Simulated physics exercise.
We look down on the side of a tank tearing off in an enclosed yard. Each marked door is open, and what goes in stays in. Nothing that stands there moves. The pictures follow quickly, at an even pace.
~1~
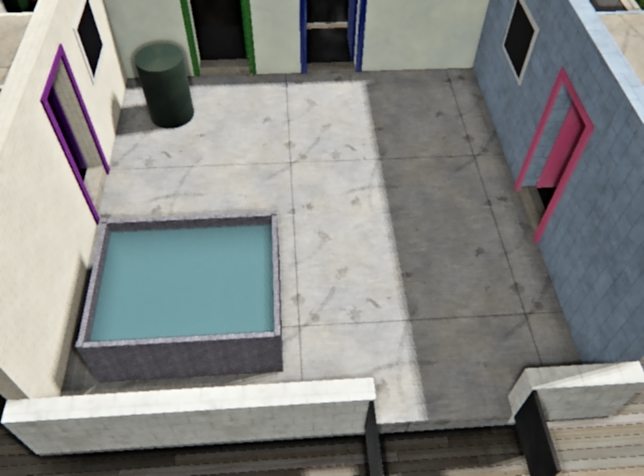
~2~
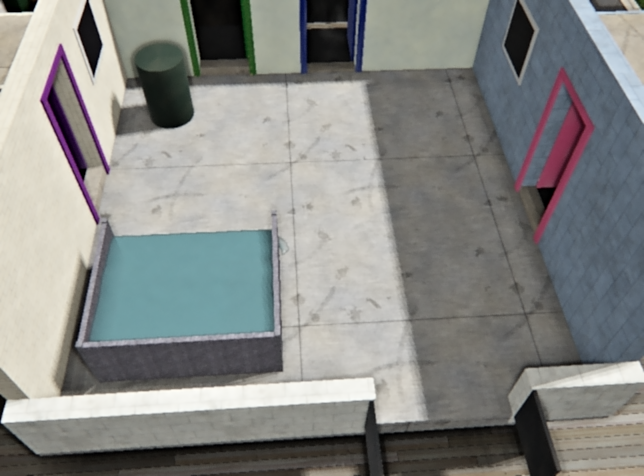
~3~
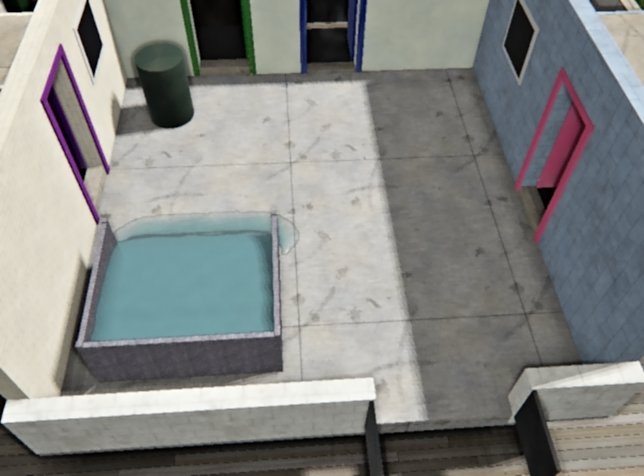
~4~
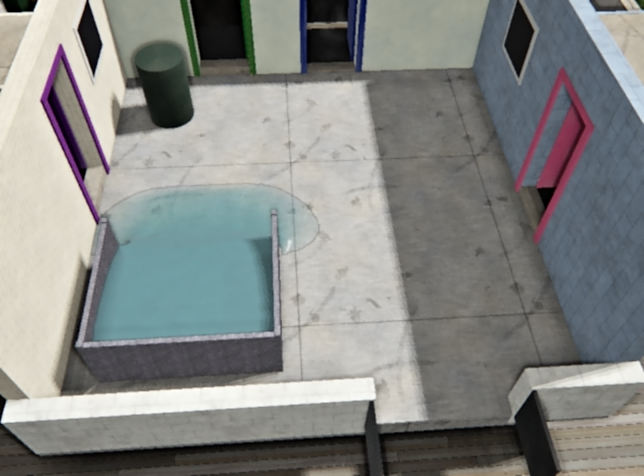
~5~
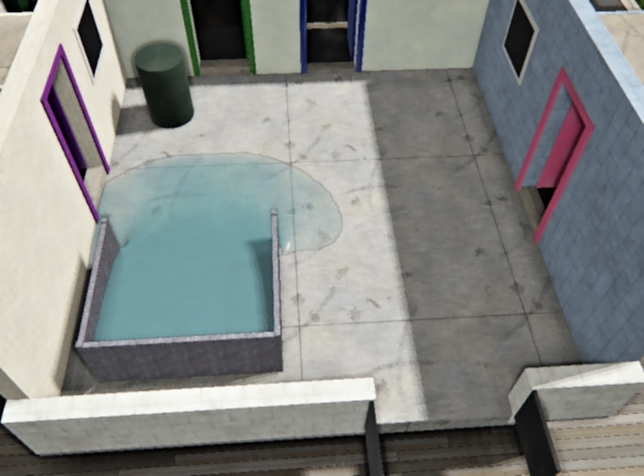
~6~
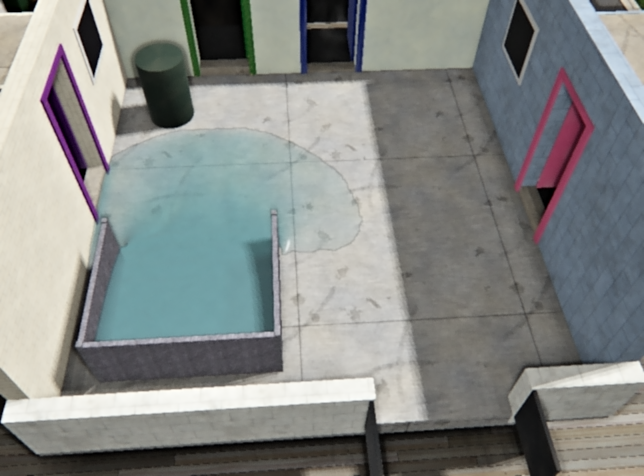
Water pouring from the open far side of a square tank and spreading across the pale floor of a walled yard.
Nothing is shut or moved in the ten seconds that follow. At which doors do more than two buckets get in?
One by one: The blue door lets in a lot; the purple door admits no more than that; the pink door admits no more than that; the green door lets in a lot.
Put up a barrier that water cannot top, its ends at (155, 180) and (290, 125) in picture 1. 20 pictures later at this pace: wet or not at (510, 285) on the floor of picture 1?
At that place: Free of water.
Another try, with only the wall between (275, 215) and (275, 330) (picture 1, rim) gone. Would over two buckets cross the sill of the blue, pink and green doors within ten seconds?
The blue one is over, the pink one takes more, the green one is under.
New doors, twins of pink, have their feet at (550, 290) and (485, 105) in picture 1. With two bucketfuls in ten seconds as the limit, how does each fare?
In that order: Holds, takes more.
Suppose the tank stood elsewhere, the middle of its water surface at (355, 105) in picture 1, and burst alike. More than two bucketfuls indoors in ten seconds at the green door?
Then: Green door stays under.
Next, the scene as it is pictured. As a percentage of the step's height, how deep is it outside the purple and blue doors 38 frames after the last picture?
Near 40 and 150 in a hundred.
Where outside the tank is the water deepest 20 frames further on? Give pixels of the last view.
Roughly at (460, 72).
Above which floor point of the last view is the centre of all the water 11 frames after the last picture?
At about (216, 182).
A moment on, water covers 45 % of the floor; the blue door not reached, the purple door wet at the sill, nothing in, the pink door not reached, the green door over two buckets in.
Next, water covers 50 % of the floor; the blue door over two buckets in, the purple door wet at the sill, nothing in, the pink door not reached, the green door far over two buckets in.
Then, water covers 55 % of the floor; the blue door far over two buckets in, the purple door wet at the sill, nothing in, the pink door not reached, the green door far over two buckets in.
Later, water covers 80 % of the floor; the blue door far over two buckets in, the purple door wet at the sill, nothing in, the pink door wet at the sill, nothing in, the green door far over two buckets in.
In the end, water covers 95 % of the floor; the blue door far over two buckets in, the purple door wet at the sill, nothing in, the pink door wet at the sill, nothing in, the green door far over two buckets in.
